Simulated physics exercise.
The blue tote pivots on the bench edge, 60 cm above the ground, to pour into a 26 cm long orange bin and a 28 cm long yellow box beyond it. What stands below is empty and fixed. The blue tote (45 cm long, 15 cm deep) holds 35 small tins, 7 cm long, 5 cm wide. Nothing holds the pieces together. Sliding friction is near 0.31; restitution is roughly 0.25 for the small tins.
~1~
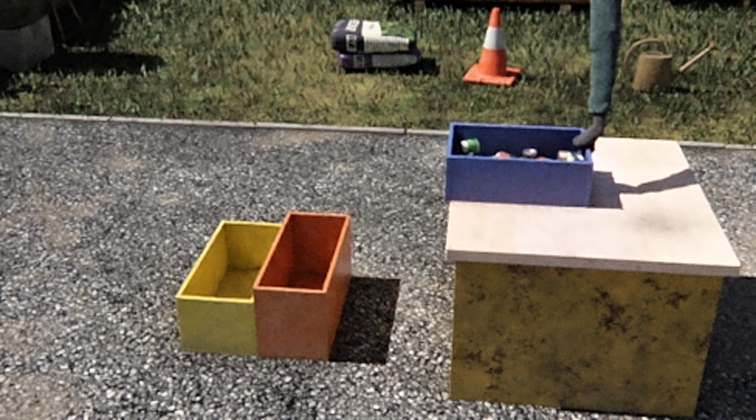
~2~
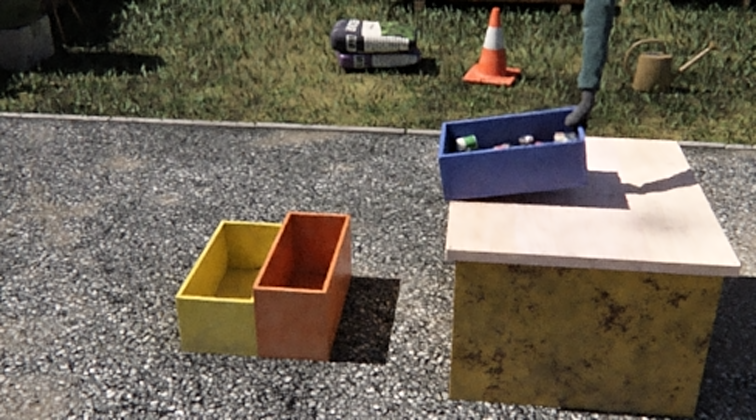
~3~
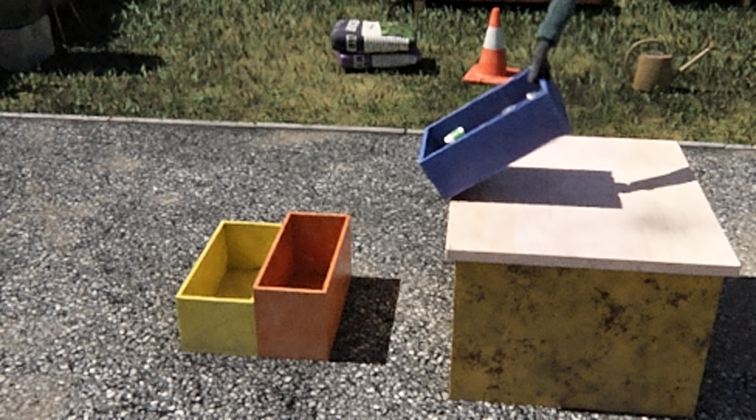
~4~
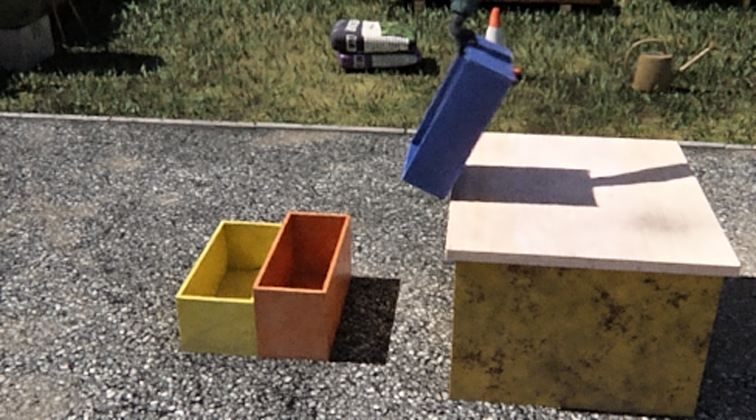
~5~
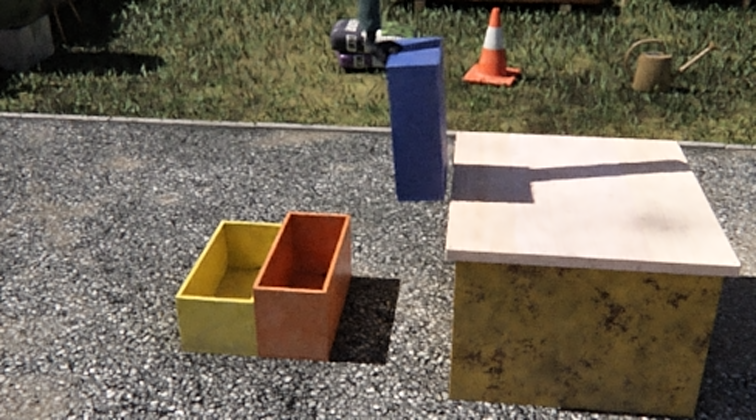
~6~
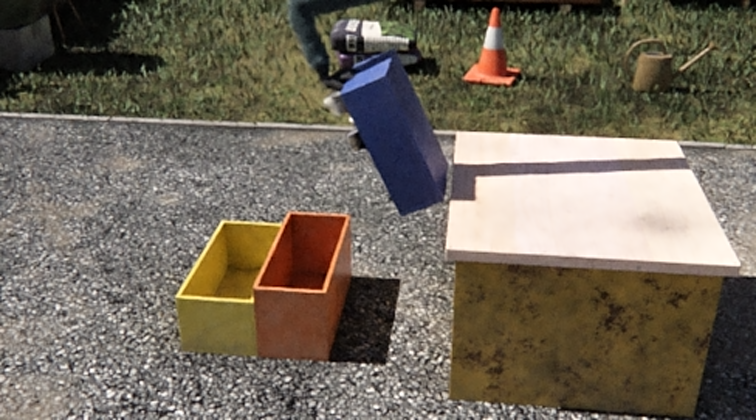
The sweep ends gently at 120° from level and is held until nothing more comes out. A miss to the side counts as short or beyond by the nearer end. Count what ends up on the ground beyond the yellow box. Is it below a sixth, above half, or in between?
Fewer than one in six of the small tins end on the ground beyond the yellow box.
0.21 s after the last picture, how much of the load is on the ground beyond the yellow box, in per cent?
About 0 per cent.
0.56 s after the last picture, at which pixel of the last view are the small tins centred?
Around (311, 304).
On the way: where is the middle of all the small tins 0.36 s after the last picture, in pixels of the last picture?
At about (301, 295).
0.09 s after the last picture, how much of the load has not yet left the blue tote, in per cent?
About 10 per cent.
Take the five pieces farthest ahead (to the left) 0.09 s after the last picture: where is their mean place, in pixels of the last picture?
Near (287, 145).
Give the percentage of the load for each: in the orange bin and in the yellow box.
Roughly 30 and 30 per cent.
Then, 0.09 s after the last picture, tilt 120°; 4 still in the blue tote and 31 in the air.
Then, 0.21 s after the last picture, tilt 120°; 1 still in the blue tote, 8 in the orange bin, 1 on the ground short of the orange bin and 25 in the air.
Then, 0.36 s after the last picture, tilt 120°; 10 in the orange bin, 10 in the yellow box, 8 on the ground short of the orange bin, 1 on the ground beyond the yellow box and 6 in the air.
When it is over (0.56 s after the last picture), 10 in the orange bin, 10 in the yellow box, 12 on the ground short of the orange bin and 3 on the ground beyond the yellow box. Asked share, 3 of 35, 9 per cent.
